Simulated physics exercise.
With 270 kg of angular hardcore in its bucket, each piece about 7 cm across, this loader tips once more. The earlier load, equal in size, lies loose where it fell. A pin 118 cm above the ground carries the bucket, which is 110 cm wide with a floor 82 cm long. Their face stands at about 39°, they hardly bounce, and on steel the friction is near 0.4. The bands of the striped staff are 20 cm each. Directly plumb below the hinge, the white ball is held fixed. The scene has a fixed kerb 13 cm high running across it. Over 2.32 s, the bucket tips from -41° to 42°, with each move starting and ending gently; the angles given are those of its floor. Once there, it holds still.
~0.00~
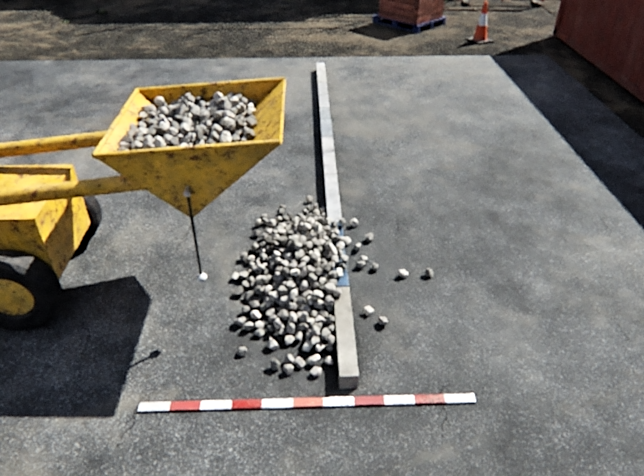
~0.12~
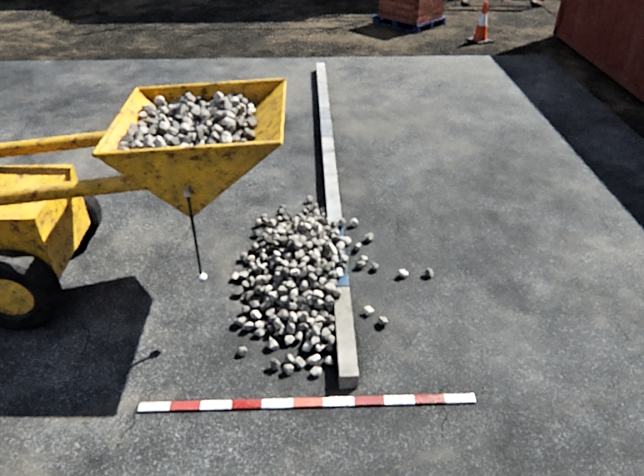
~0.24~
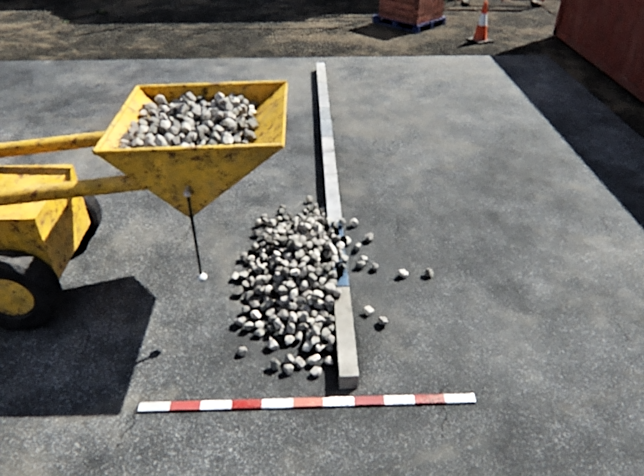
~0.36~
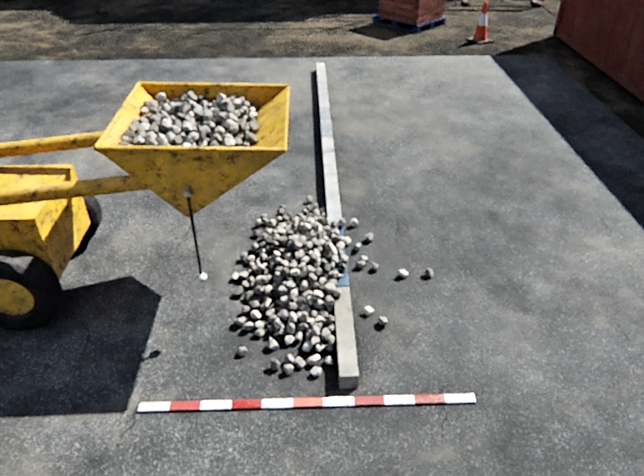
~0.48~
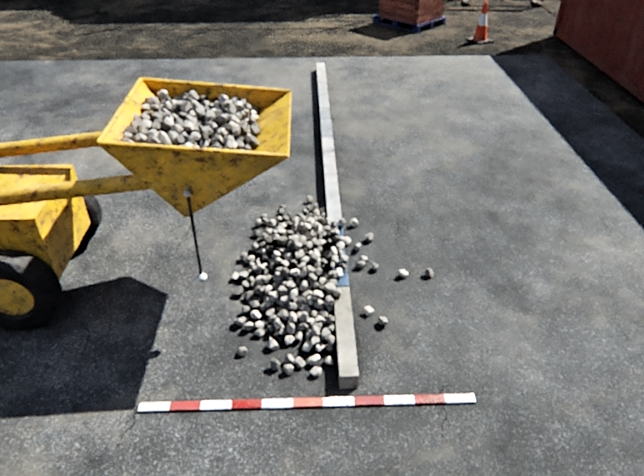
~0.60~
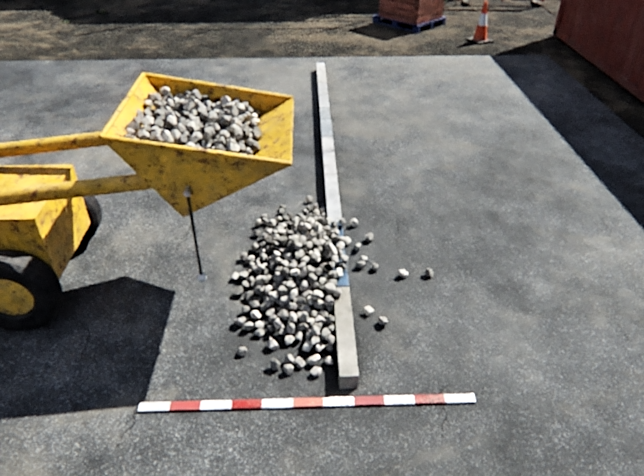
A yellow loader's bucket of grey stones tilts slightly to the right above a motionless pile.
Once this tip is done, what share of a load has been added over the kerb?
About 16 per cent.
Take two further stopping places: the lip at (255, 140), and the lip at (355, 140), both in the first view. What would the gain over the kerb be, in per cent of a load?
Near 0 in a hundred first, near 95 in a hundred second.
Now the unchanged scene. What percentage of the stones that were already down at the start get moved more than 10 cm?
Some 5 percent, give or take.
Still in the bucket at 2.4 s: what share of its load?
Roughly 15 per cent remains inside.
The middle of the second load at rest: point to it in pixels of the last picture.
Middle: Approx. (302, 260) px.
After 1.7 s the floor is at 29°; in per cent of one load, 99 in the bucket, 99 on this side of the kerb, 2 over the kerb; the foremost stones are at (381, 274).
After 2.4 s the floor is at 42°; in per cent of one load, 16 in the bucket, 178 on this side of the kerb, 6 over the kerb; the foremost stones are at (384, 263).
After 2.8 s the floor is at 42°; in per cent of one load, 0 in the bucket, 188 on this side of the kerb, 12 over the kerb; the foremost stones are at (413, 269).
After 5.4 s the floor is at 42°; in per cent of one load, 0 in the bucket, 182 on this side of the kerb, 18 over the kerb; the foremost stones are at (418, 263). Net gain over the kerb, 16.
